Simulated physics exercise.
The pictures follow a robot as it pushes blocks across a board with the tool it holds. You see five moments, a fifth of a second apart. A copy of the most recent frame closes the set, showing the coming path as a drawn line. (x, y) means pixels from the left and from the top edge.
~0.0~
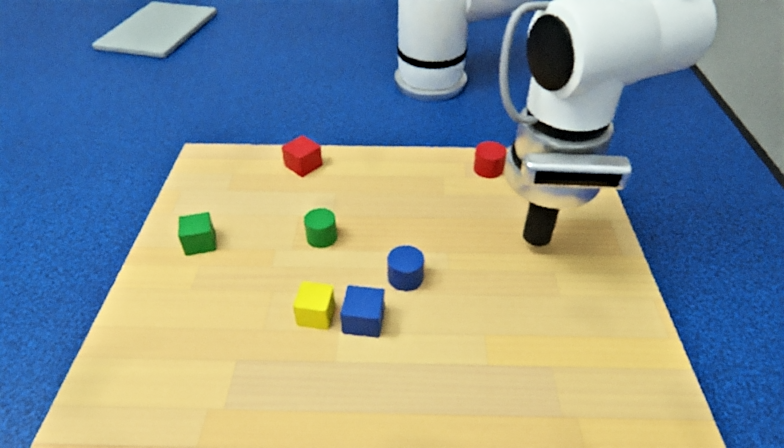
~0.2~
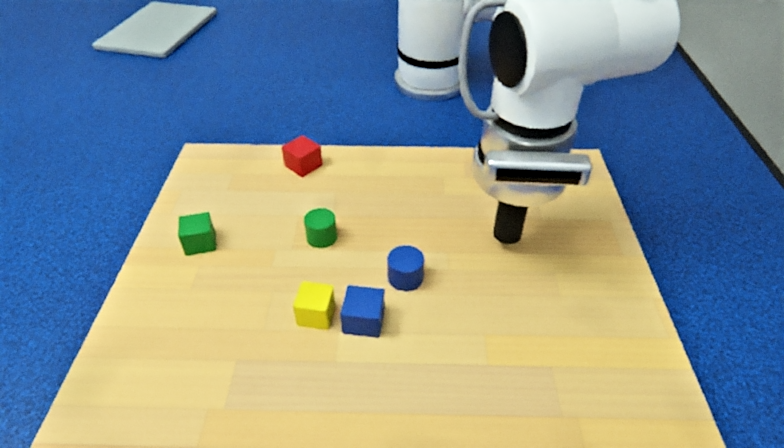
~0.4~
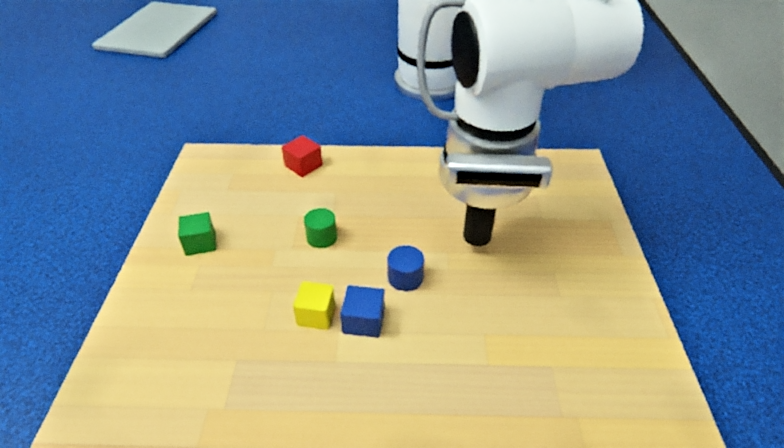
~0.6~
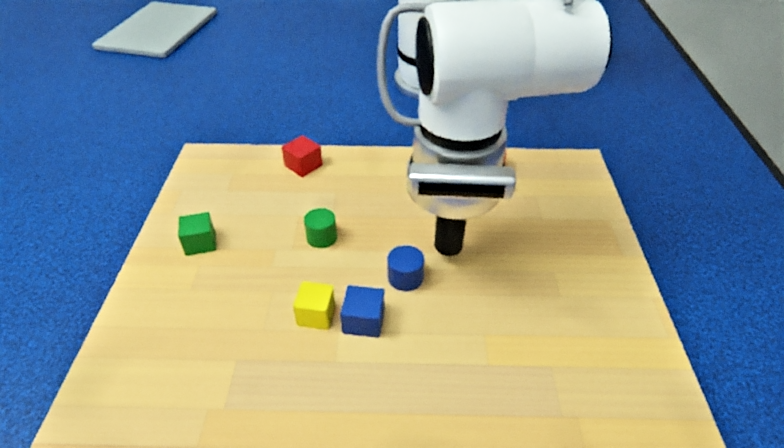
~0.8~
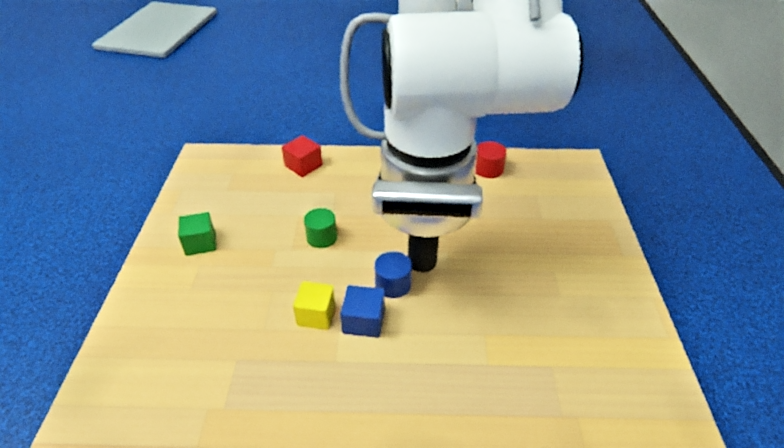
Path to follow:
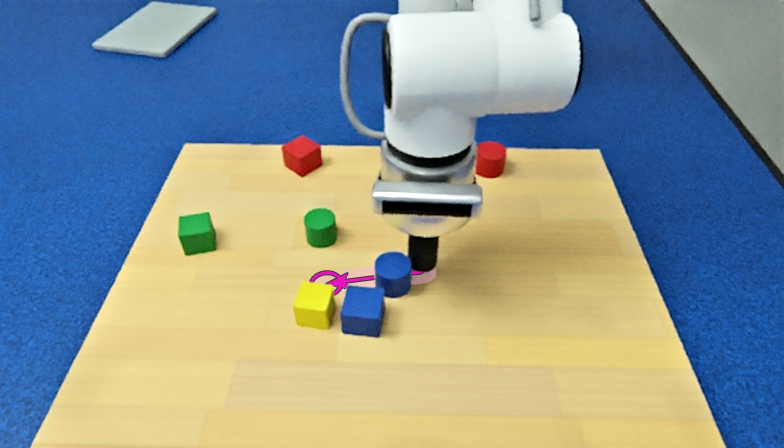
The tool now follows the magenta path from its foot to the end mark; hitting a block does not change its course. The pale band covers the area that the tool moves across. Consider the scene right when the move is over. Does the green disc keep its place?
I expect so.
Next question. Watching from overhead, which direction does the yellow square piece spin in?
The sense of turning is clockwise.
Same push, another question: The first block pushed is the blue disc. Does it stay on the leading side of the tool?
The tool has lost it.
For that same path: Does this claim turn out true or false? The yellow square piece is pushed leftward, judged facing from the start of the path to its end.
The claim holds.
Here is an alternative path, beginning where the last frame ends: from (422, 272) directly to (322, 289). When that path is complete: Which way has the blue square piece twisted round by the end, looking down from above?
Viewed from above: Anti-clockwise.
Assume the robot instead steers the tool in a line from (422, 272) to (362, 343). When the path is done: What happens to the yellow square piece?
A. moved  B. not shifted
Option A.
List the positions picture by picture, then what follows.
Lower end of the tool at (537, 237), tops of blocks, yellow square piece at (314, 295), green disc at (319, 218), blue square piece at (363, 301), blue disc at (406, 258), in the first frame.
Tool at (507, 235), blocks as before, in the second frame.
Tool at (477, 237), blocks as before, in the third frame.
Tool at (448, 246), blocks as before, in the fourth frame.
Tool at (422, 262), yellow square piece at (314, 295), green disc at (319, 218), blue square piece at (363, 301), blue disc at (393, 264), in the fifth frame.
The drawn path runs from (422, 272) to (326, 284).
The first path, step by step. One third of the way, tool at (390, 266); blue square piece at (360, 304); blue disc at (365, 274).
Two thirds of the way, tool at (358, 270); yellow square piece at (303, 302), turned 10° clockwise; blue square piece at (356, 312), turned 30° anticlockwise; blue disc at (340, 284).
At the end, tool at (325, 274); yellow square piece at (294, 312), turned 45° clockwise; green disc not moved; blue square piece at (356, 314), turned 30° anticlockwise; blue disc at (324, 291).
